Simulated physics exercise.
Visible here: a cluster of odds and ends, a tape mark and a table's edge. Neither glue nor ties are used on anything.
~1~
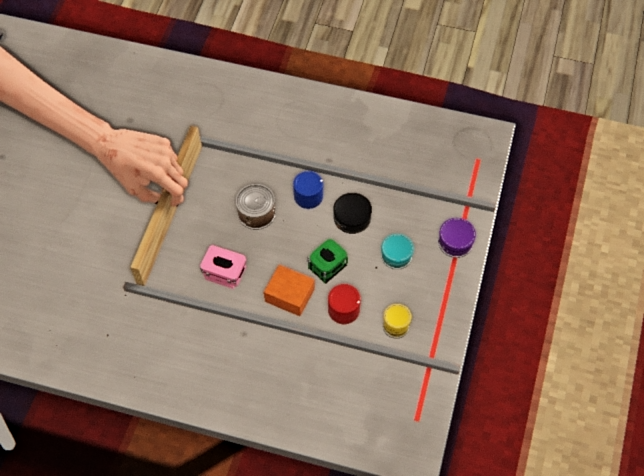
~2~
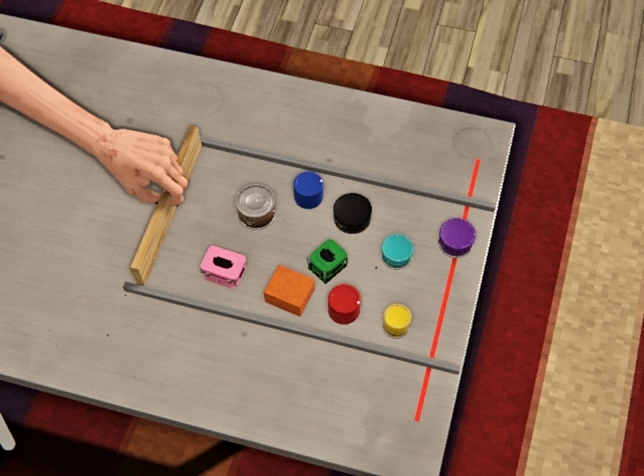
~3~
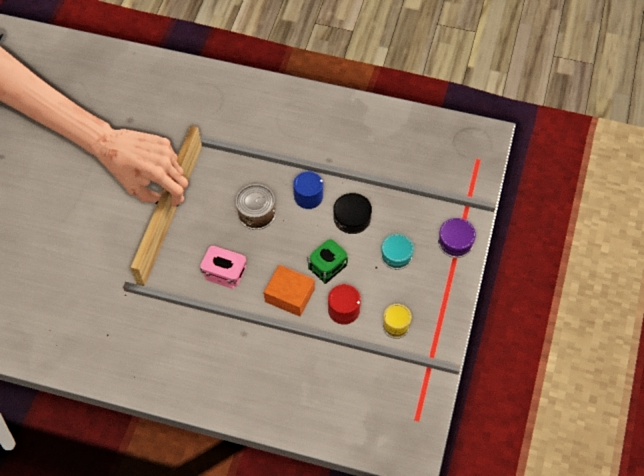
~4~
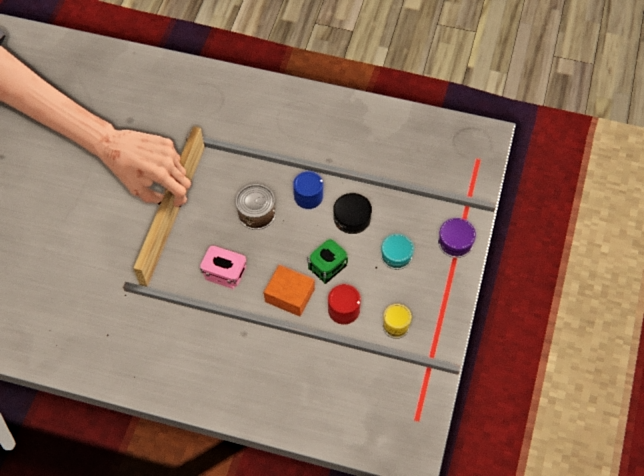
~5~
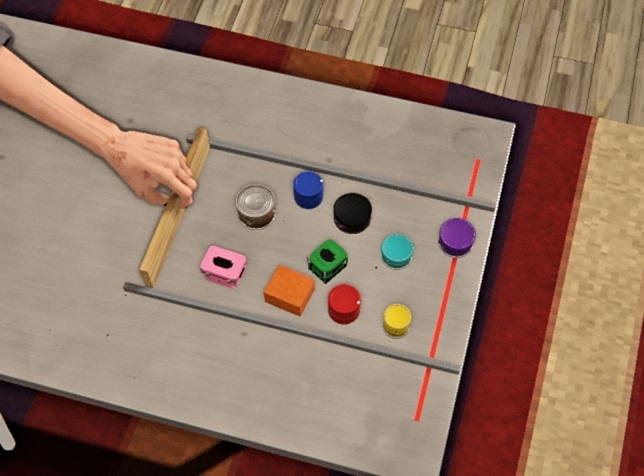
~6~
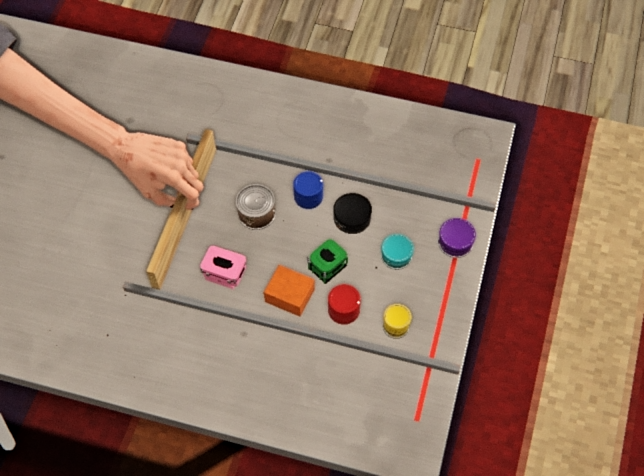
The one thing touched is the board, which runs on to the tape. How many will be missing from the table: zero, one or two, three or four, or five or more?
Most likely a good five or more will slide off.
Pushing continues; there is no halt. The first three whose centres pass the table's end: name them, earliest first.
Order: Yellow tin, then red lid, then purple tin.
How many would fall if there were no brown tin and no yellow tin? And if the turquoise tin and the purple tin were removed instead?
In the first try 4, in the other 4.
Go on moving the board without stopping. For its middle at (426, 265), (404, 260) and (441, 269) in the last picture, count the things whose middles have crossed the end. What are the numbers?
Respectively 4, 3 and 6.
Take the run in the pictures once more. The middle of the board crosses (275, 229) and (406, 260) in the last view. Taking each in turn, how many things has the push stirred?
The first count is 4, and then it's 10.
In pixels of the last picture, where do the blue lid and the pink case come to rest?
Answer: First (478, 225), after that (460, 324).
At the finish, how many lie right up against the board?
Tally at the end: 4.
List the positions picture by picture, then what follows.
The first picture shows purple tin (457, 238); yellow tin (397, 322); turquoise tin (397, 252); board (168, 204); tape (450, 280).
The second picture shows yellow tin (397, 322); board (168, 204).
The third picture shows turquoise tin (397, 252); black tub (352, 214).
The fourth picture shows purple tin (457, 238); pink case (224, 268).
The fifth picture shows yellow tin (397, 322); orange block (290, 291).
The sixth picture shows purple tin (457, 238); yellow tin (397, 322); turquoise tin (397, 252); board (183, 208); tape (450, 280).
Early on, none off yet; purple tin at rest near (457, 238); yellow tin at rest near (397, 322); turquoise tin at rest near (397, 252).
Finally, the number that fall off is five or more; lost, orange block, black tub, red lid, turquoise tin, yellow tin and purple tin.
